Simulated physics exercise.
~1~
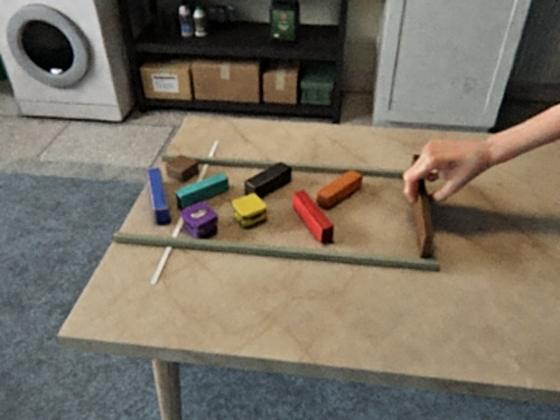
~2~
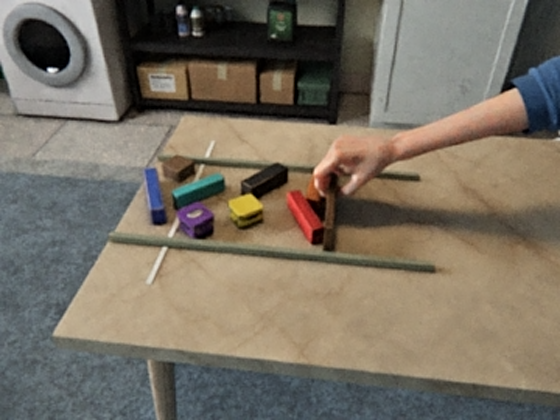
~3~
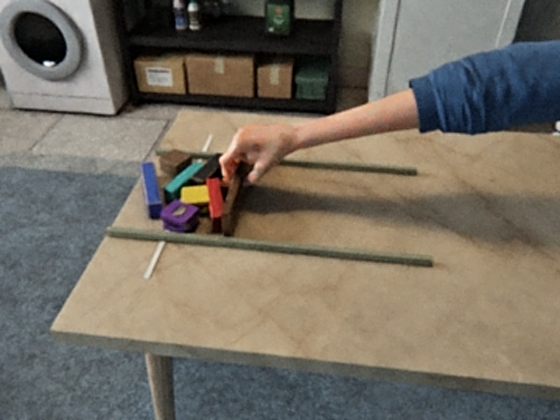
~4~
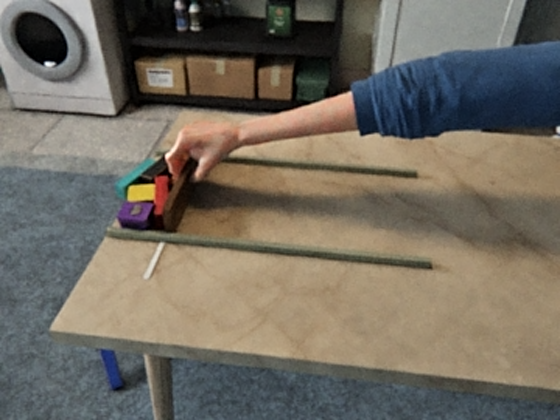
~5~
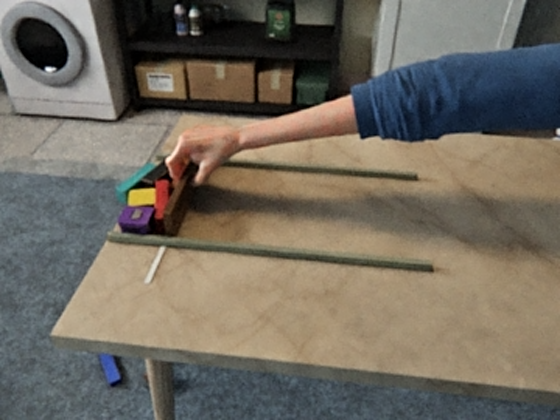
A hand pushed a wooden board left along a table between two green rails, sweeping scattered colored blocks into a tight bunch near the edge, and the blue stick dropped to the floor while the hand held the board by the white tape.
